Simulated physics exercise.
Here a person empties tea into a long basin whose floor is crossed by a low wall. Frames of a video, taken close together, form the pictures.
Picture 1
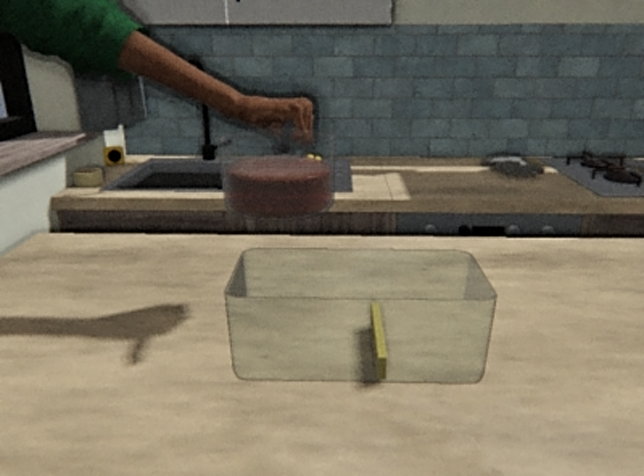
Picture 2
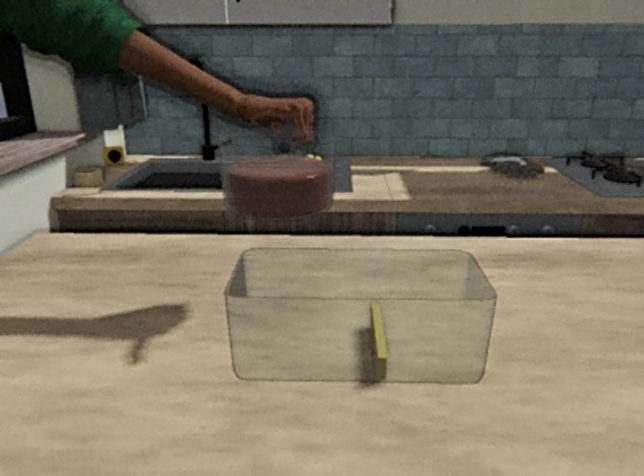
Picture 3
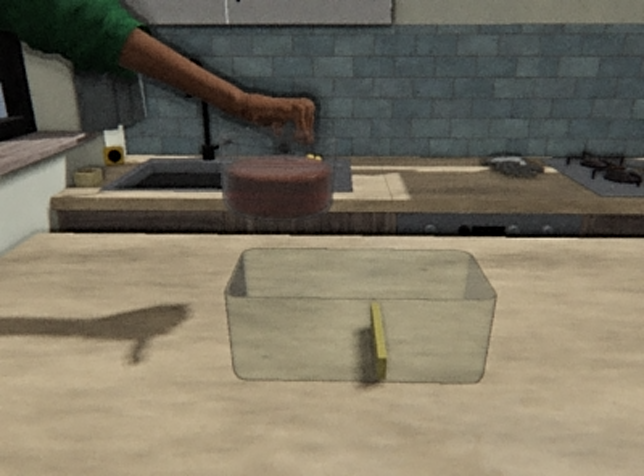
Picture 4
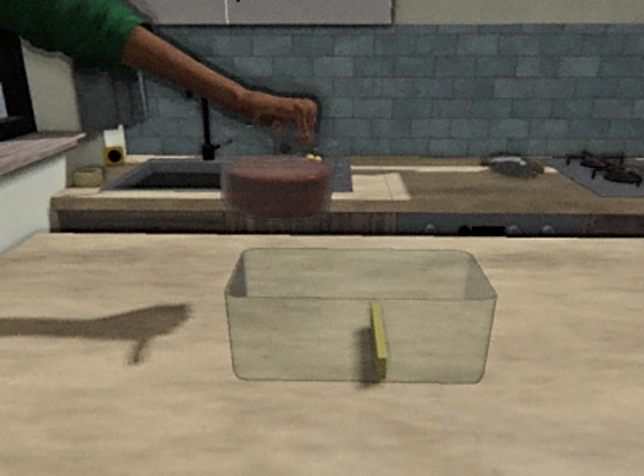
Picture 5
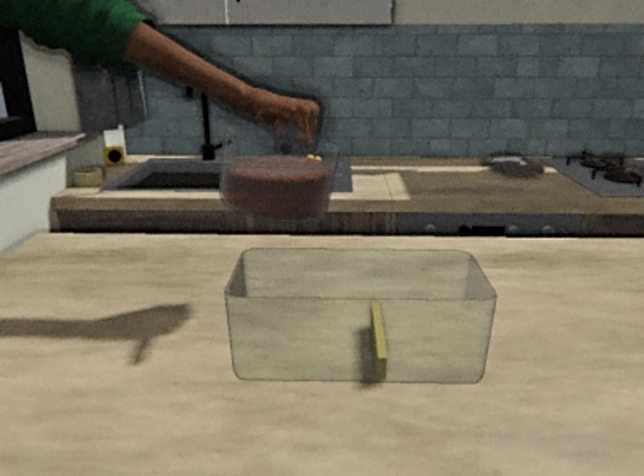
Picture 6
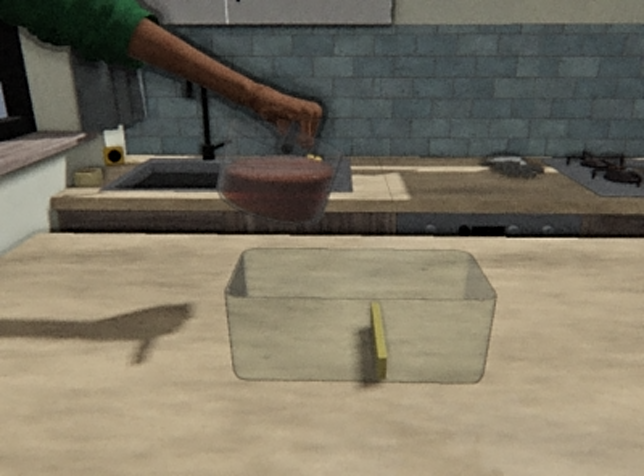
In a kitchen, a hand gradually tilts a container of reddish-brown tea above a clear basin.
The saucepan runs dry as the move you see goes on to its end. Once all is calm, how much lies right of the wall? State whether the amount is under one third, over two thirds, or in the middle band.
Most likely the amount right of the wall will lie in the middle range, one third to two thirds.
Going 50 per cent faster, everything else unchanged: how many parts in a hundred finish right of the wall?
It comes to near 45 per cent.
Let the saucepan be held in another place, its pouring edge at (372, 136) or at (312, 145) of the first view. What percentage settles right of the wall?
85 and 15 per cent.
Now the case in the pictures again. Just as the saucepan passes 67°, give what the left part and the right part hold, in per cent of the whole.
Reading: Left some 0 %, right some 5 %.
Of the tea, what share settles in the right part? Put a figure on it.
I'd say close to 50 per cent.
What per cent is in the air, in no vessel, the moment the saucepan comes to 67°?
Estimate: 25 per cent, roughly.
A moment on, the saucepan is tipped part way and 72 per cent is still to pour, 2 is left of the wall and 3 right of it.
Next, the saucepan is tipped on its side and 17 per cent is still to pour, 20 is left of the wall and 50 right of it.
Then the saucepan is tipped right over and 1 per cent is still to pour, 45 is left of the wall and 53 right of it.
Later the saucepan is tipped right over and 0 per cent is still to pour, 47 is left of the wall and 52 right of it.
Finally, 47 per cent lies left of the wall, 52 right of it and 1 outside.
